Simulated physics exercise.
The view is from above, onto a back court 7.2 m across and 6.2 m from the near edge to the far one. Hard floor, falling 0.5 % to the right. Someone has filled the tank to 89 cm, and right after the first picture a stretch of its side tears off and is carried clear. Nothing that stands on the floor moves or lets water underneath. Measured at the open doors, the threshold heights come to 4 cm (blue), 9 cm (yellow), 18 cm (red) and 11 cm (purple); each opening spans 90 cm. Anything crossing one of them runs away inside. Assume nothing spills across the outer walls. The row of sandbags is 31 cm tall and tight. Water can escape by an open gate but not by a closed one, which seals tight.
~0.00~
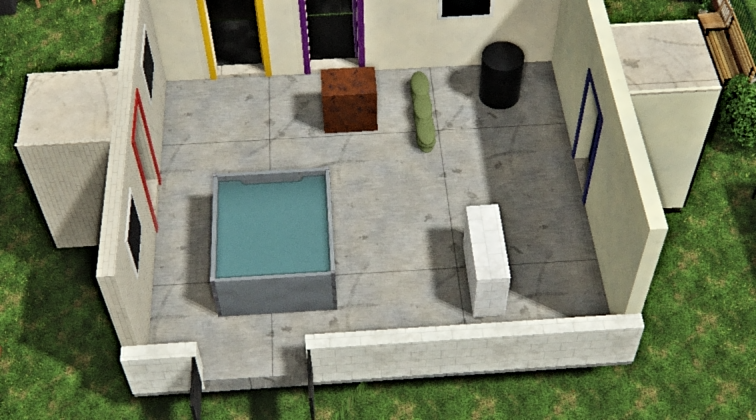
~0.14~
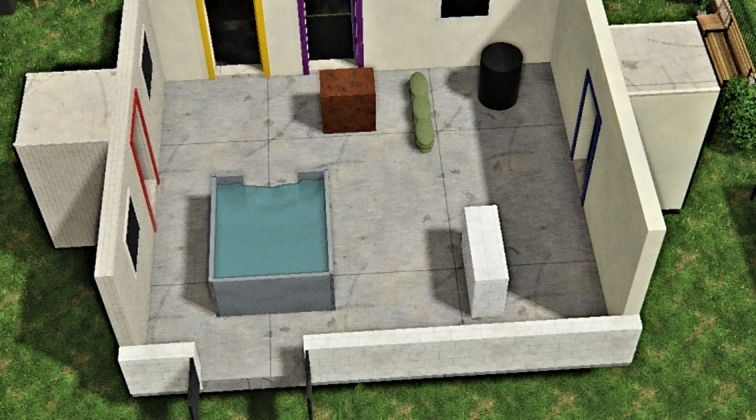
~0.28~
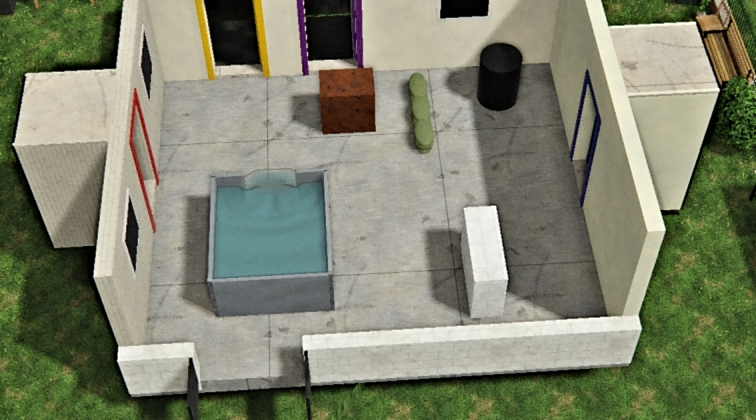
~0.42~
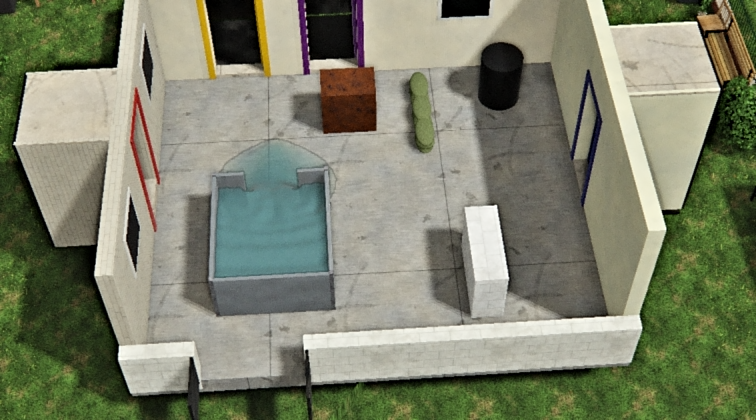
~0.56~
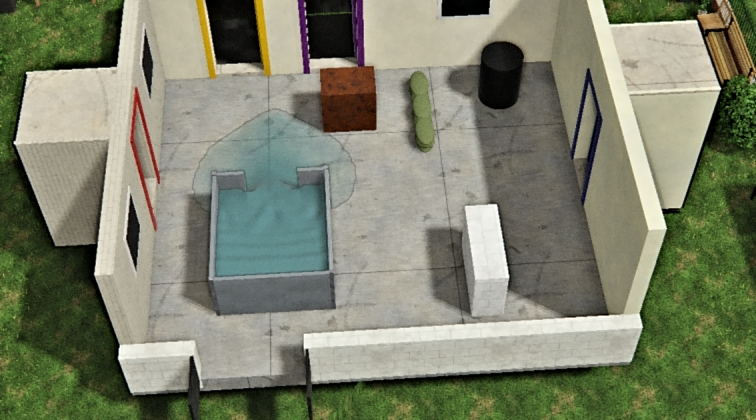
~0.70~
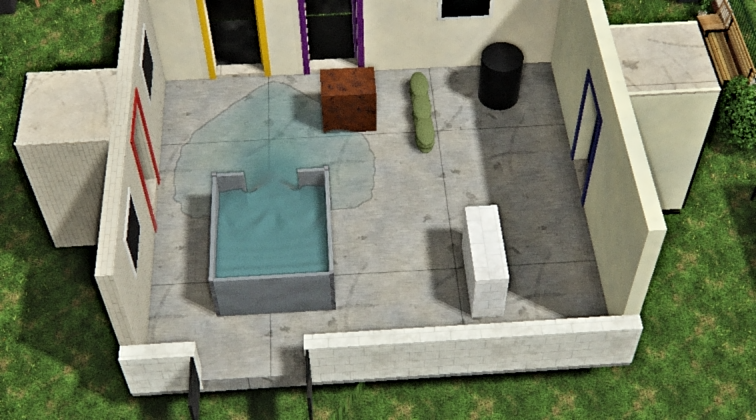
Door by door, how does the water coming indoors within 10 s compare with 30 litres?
At the end, the blue door will hold enough water back. The yellow door will not hold enough water back. The red door will hold enough water back. The purple door will not hold enough water back.
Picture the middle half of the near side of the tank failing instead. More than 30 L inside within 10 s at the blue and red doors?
Outcome at blue: Not exceeded; outcome at red: Not exceeded.
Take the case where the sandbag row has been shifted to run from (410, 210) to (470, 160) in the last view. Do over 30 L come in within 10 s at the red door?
Red: Within it.
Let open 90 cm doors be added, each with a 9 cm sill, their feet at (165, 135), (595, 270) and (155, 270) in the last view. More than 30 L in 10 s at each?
Check each in turn: The first succeeds, the second fails, the third fails.
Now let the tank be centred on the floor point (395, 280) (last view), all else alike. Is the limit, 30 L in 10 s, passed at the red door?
With that change, the limit at the red door is not exceeded.
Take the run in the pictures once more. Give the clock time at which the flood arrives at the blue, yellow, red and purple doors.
Blue = 5.5 s, yellow = 0.8 s, red = 1.0 s, purple = 1.0 s.
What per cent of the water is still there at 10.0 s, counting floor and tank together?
Roughly 76 percent.
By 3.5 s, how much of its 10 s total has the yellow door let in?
I'd put it at about 75 per cent by that point.
After 1.4 s water covers 25 % of the floor and is deepest (46 cm) near (275, 205); blue door not reached, yellow door 19 cm at the sill, 48 L in, red door 4 cm at the sill, 0 L in, purple door 21 cm at the sill, 24 L in.
After 2.2 s water covers 35 % of the floor and is deepest (40 cm) near (225, 78); blue door not reached, yellow door 31 cm at the sill, 163 L in, red door 2 cm at the sill, 0 L in, purple door 23 cm at the sill, 100 L in.
After 3.5 s water covers 45 % of the floor and is deepest (25 cm) near (275, 205); blue door not reached, yellow door 20 cm at the sill, 301 L in, red door 3 cm at the sill, 0 L in, purple door 18 cm at the sill, 180 L in.
After 6.0 s water covers 70 % of the floor and is deepest (20 cm) near (542, 63); blue door 2 cm at the sill, 0 L in, yellow door 15 cm at the sill, 385 L in, red door 5 cm at the sill, 0 L in, purple door 16 cm at the sill, 238 L in.
After 10.0 s water covers 95 % of the floor and is deepest (10 cm) near (401, 90); blue door 2 cm at the sill, 1 L in, yellow door 9 cm at the sill, 412 L in, red door 6 cm at the sill, 0 L in, purple door 9 cm at the sill, 249 L in.
